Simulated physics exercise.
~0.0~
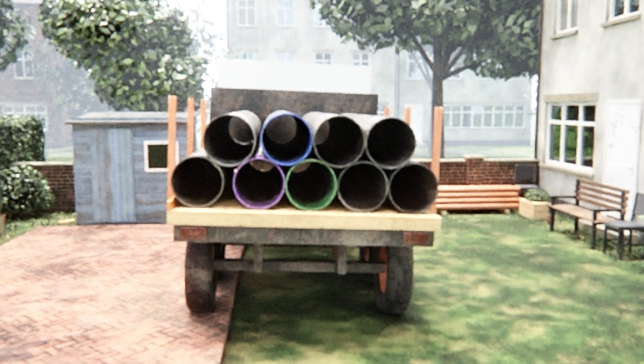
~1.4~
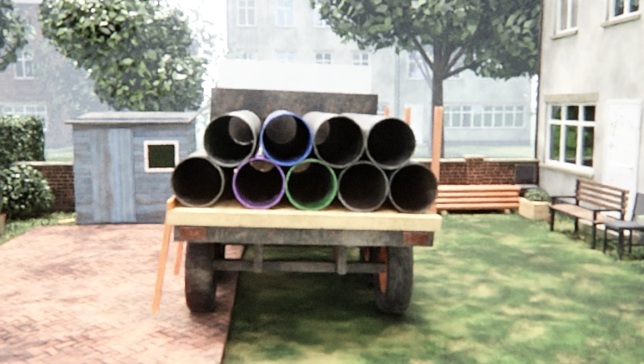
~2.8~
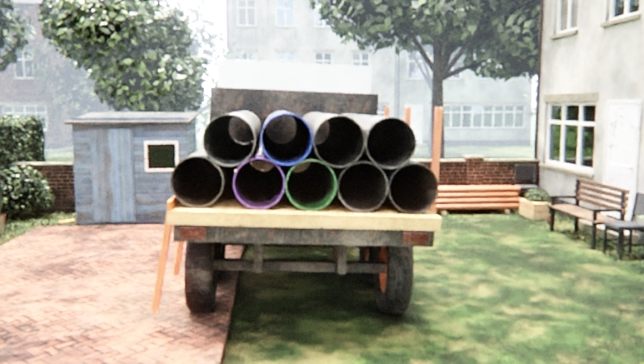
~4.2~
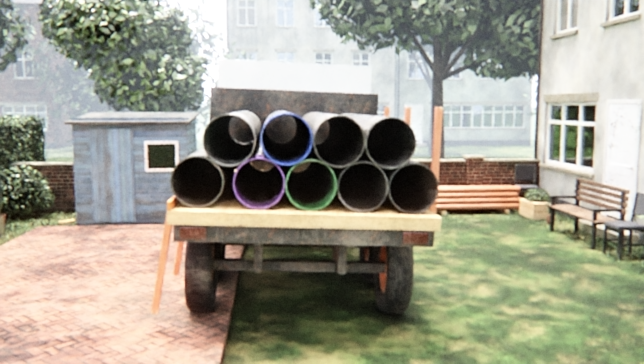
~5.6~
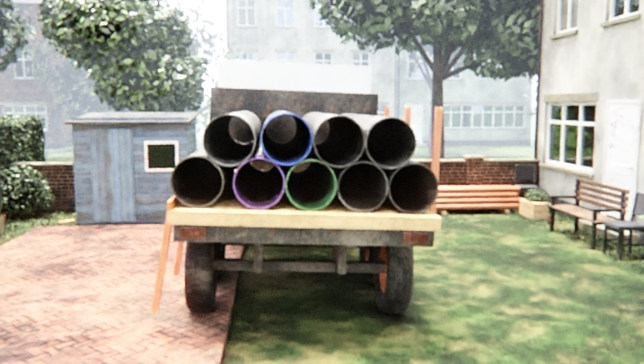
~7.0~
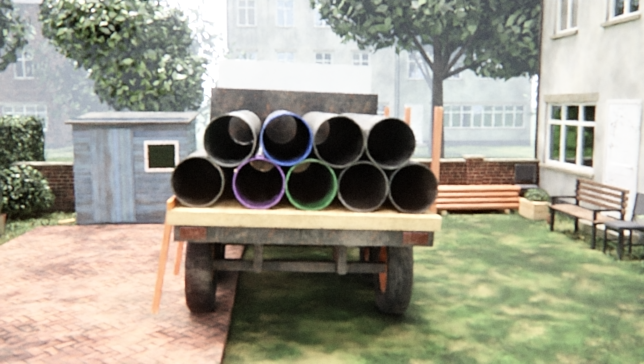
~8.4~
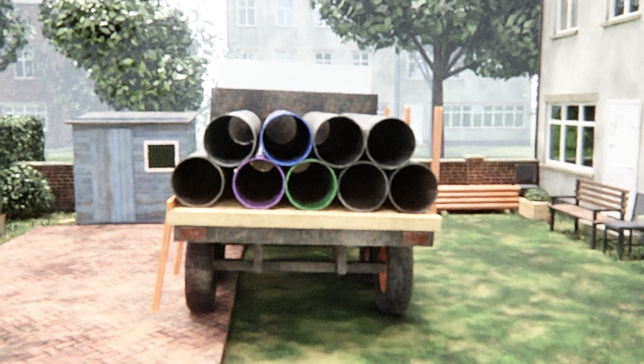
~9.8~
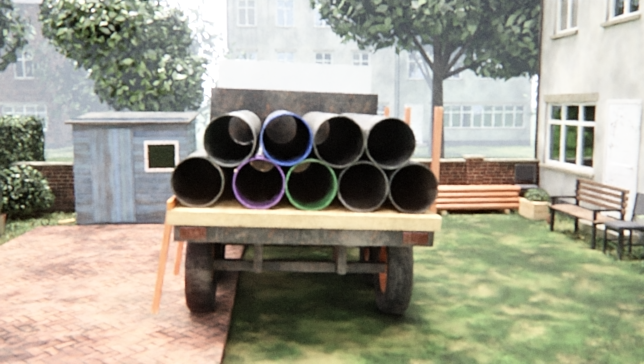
In a yard of brick paving and grass, between a grey-blue shed and a pale house with benches, a flatbed lorry stands parked with its rear facing us. Nine wide pipes lie across its deck in two layers, a blue-rimmed one on top and a purple and a green one below, with orange posts upright along both sides. Early on, the posts on the left swing out and down, and hang beside the wheel. The posts on the right stay upright. The pipes do not stir, and the whole stack is still resting on the deck at the end.
